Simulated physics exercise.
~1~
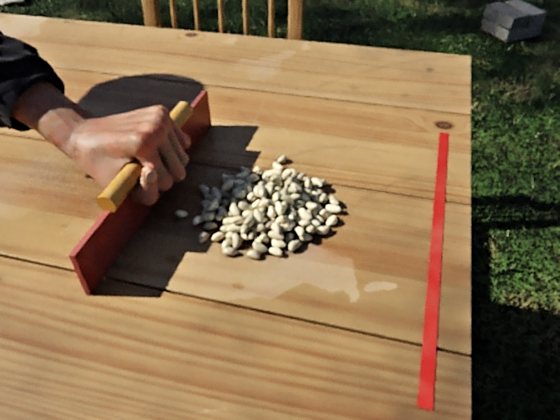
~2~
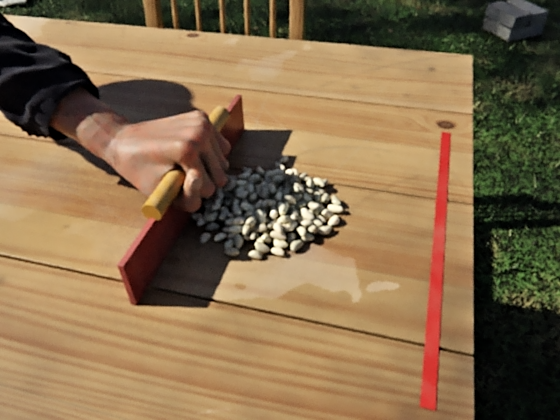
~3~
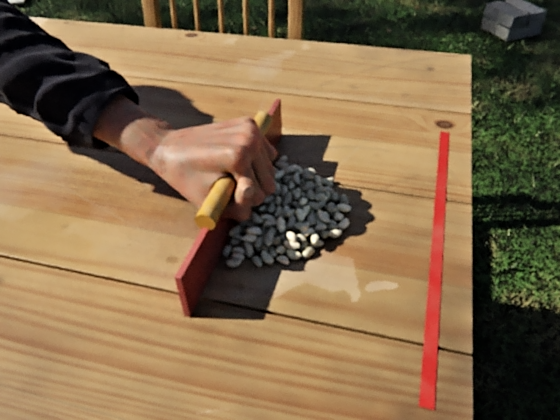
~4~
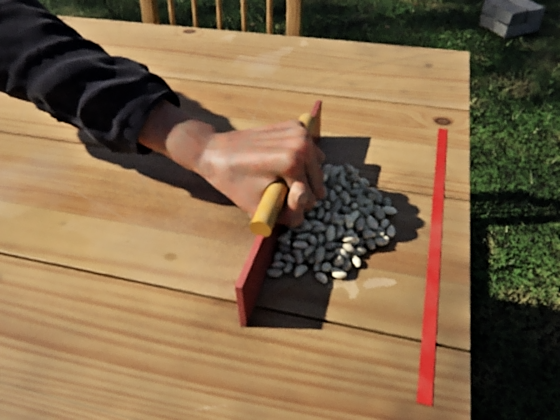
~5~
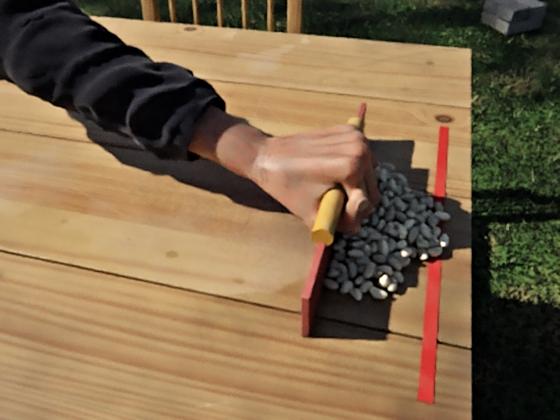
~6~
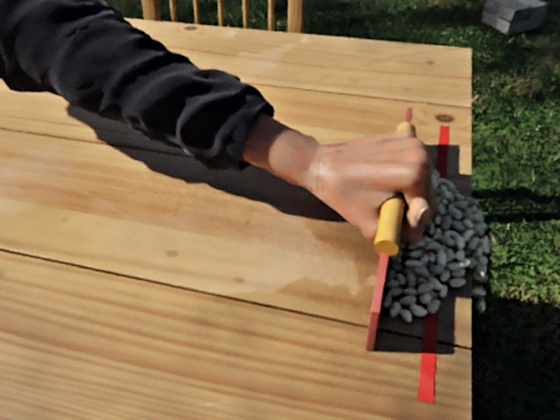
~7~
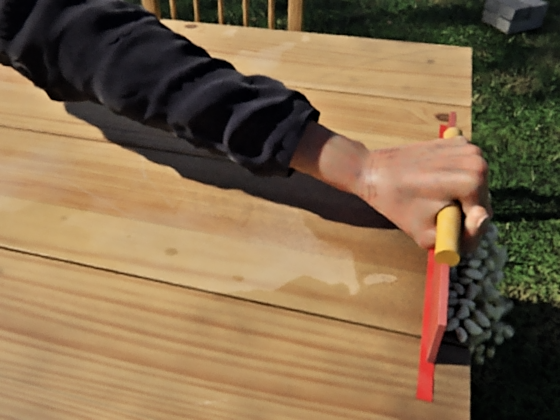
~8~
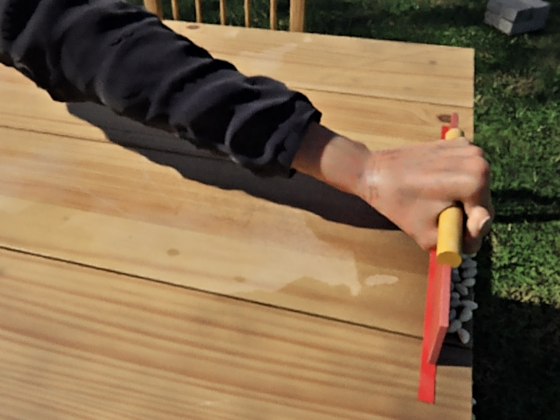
At first, a hand in a dark sleeve grips the yellow handle of a red scraper on a wooden table outdoors, with a heap of pale beans to its right and a strip of red tape farther on. The hand pushes the scraper right until it meets the beans. The heap then slides along ahead of the blade, crosses the tape and begins to spill past the table's edge. The scraper comes to a stop at the tape as most of the beans drop over the side. At the end, only a few remain visible beside the blade.
